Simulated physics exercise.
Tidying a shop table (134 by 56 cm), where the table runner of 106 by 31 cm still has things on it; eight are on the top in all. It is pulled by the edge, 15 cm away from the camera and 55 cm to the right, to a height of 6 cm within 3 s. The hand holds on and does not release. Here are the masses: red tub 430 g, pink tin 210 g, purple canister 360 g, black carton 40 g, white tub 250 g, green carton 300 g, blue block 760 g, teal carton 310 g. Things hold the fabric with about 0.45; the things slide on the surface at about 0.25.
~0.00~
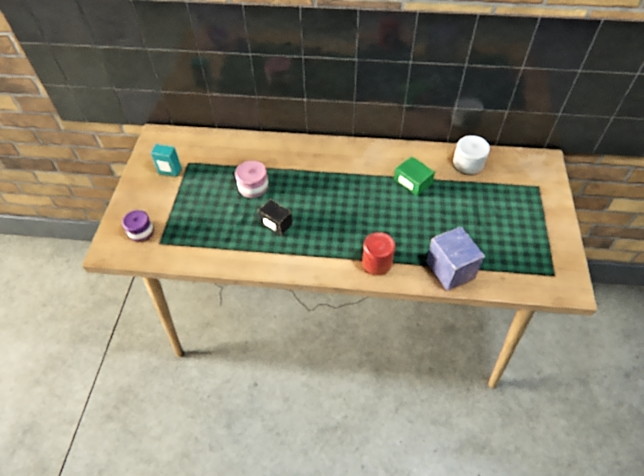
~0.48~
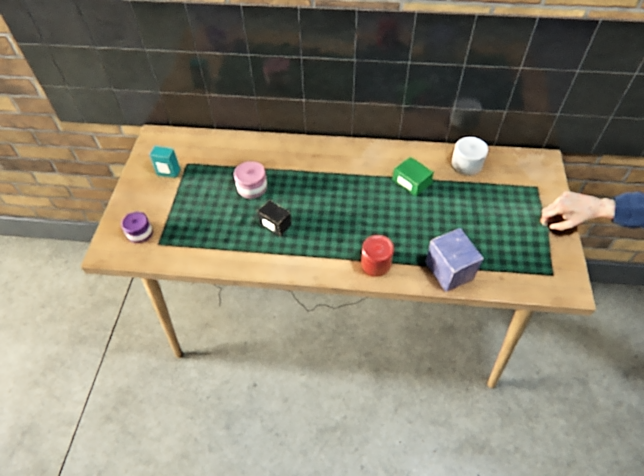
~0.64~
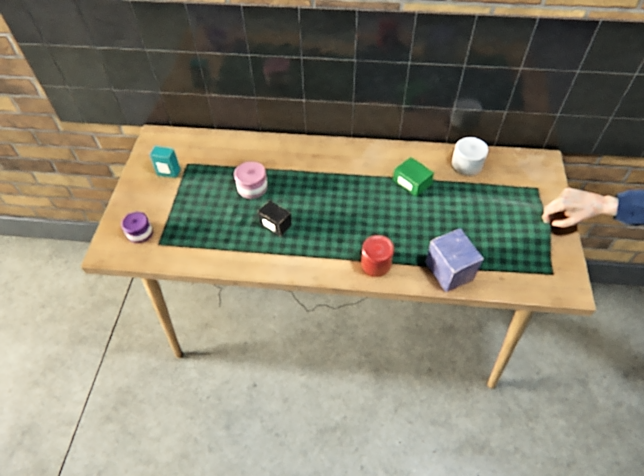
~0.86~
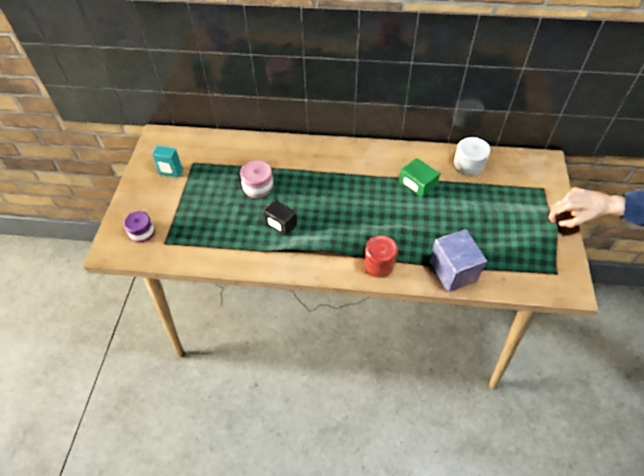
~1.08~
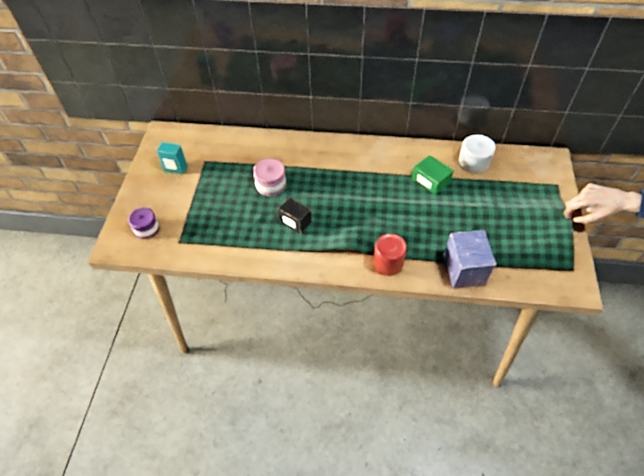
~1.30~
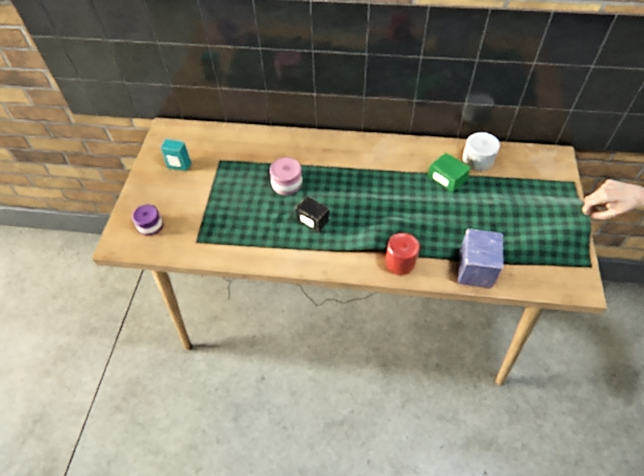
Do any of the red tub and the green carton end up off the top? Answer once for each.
Going through them: The red tub is not, the green carton is off.
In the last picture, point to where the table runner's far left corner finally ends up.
At about (375, 172).
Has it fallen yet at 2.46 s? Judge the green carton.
Green carton not yet down.
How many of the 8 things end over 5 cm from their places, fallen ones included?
After counting, the figure is 5.
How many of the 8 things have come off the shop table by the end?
After counting, the figure is 1.
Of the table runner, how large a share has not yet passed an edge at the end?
Near 55 in a hundred.
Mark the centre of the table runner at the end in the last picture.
The middle ends up near pixel (564, 202).
At 1.9 s, 85 % of the table runner is still over the top; green carton 20 cm off its start, red tub 8 cm off its start, black carton 23 cm off its start.
At 2.5 s, 70 % of the table runner is still over the top; green carton 36 cm off its start, red tub 8 cm off its start, black carton 39 cm off its start.
At 3.0 s, 60 % of the table runner is still over the top; green carton over the edge, red tub 8 cm off its start at (421, 245), black carton 53 cm off its start at (482, 212).
At 3.6 s, 55 % of the table runner is still over the top; green carton over the edge, red tub 8 cm off its start, black carton 59 cm off its start.
At 5.2 s, 55 % of the table runner is still over the top; green carton over the edge, red tub 8 cm off its start at (421, 245), black carton 59 cm off its start at (503, 210), pink tin 58 cm off its start at (466, 171).
